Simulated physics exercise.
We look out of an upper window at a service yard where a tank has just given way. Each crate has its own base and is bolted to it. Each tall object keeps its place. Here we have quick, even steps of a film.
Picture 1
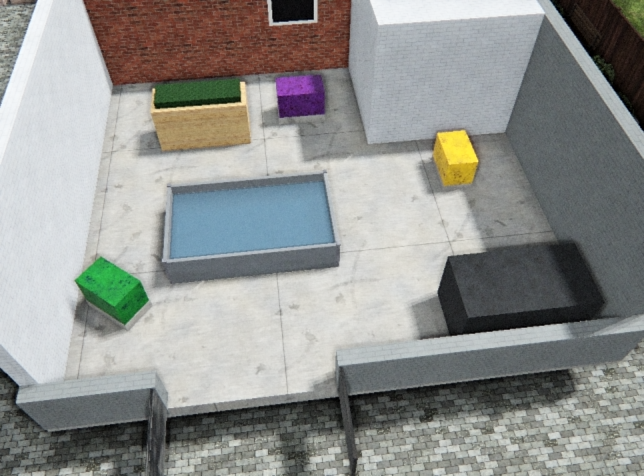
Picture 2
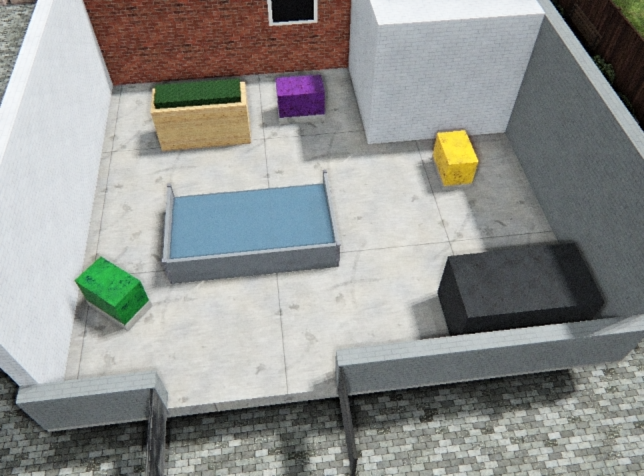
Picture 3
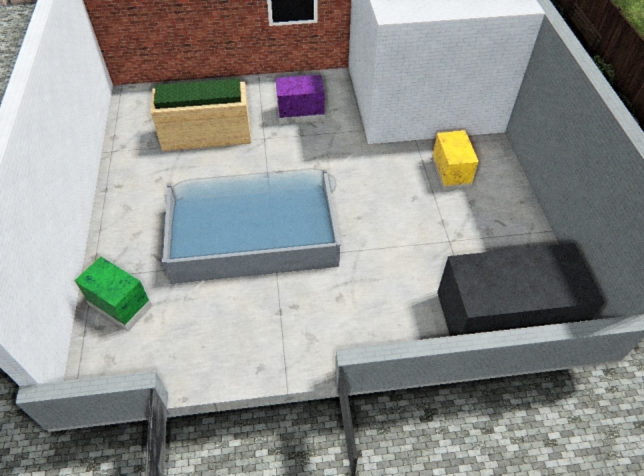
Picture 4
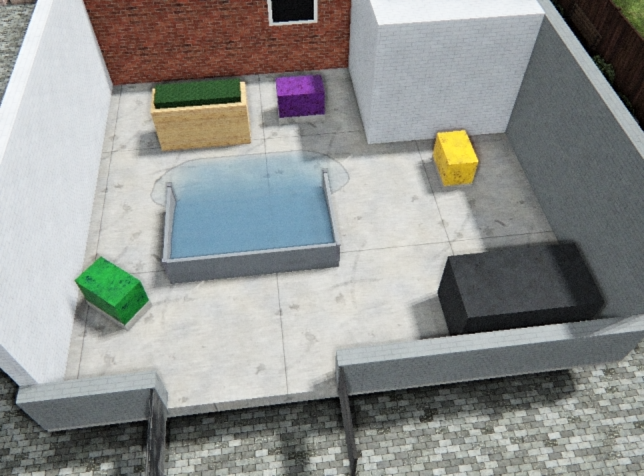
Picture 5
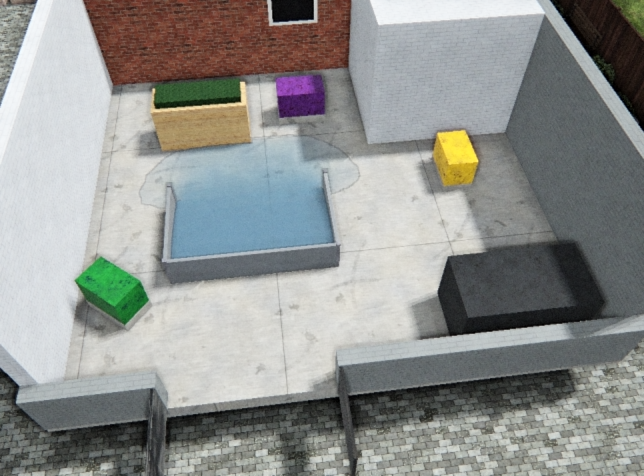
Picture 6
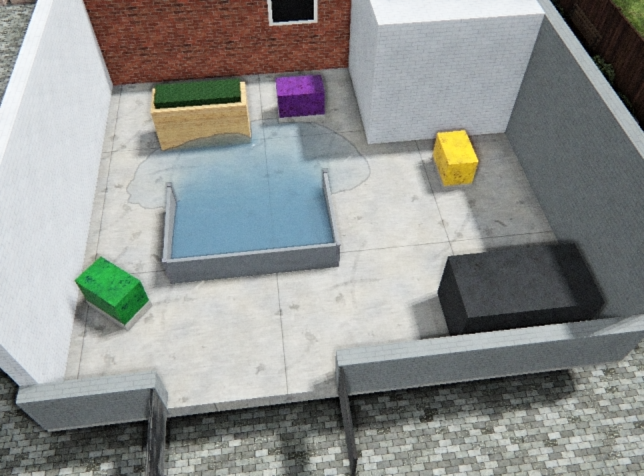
Water pours from the open tank's far side and spreads across the yard toward the planter.
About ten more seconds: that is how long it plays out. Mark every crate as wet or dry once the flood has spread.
Purple crate: Wet, yellow crate: Dry, green crate: Dry.
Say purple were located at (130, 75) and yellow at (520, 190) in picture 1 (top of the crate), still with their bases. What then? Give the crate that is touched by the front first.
Crate marked purple.
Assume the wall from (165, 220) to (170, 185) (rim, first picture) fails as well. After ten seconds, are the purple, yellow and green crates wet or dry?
Then the purple crate is untouched, the yellow crate is untouched and the green crate gets flooded.
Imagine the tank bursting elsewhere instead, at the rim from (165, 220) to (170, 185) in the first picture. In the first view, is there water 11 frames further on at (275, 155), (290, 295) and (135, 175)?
So it's nothing at the first, nothing at the second and liquid at the third.
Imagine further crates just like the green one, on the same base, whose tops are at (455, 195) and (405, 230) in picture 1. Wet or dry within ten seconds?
In turn: Escapes it, escapes it.
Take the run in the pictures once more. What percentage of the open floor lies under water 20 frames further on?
The answer is around 50 per cent.
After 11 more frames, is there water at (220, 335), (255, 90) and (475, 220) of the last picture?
First spared, second inundated, third spared.
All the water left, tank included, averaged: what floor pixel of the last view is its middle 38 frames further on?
Point: (243, 164).
A moment on, water covers 20 % of the floor; the purple crate water round its plinth, the yellow crate not reached, the green crate not reached.
Next, water covers 30 % of the floor; the purple crate water round its plinth, the yellow crate not reached, the green crate not reached.
Then, water covers 50 % of the floor; the purple crate water round its plinth, the yellow crate water round its plinth, the green crate water round its plinth.
Later, water covers 70 % of the floor; the purple crate water round its plinth, the yellow crate water round its plinth, the green crate water round its plinth.
In the end, water covers 95 % of the floor; the purple crate was topped, the yellow crate stayed above the water, the green crate stayed above the water.
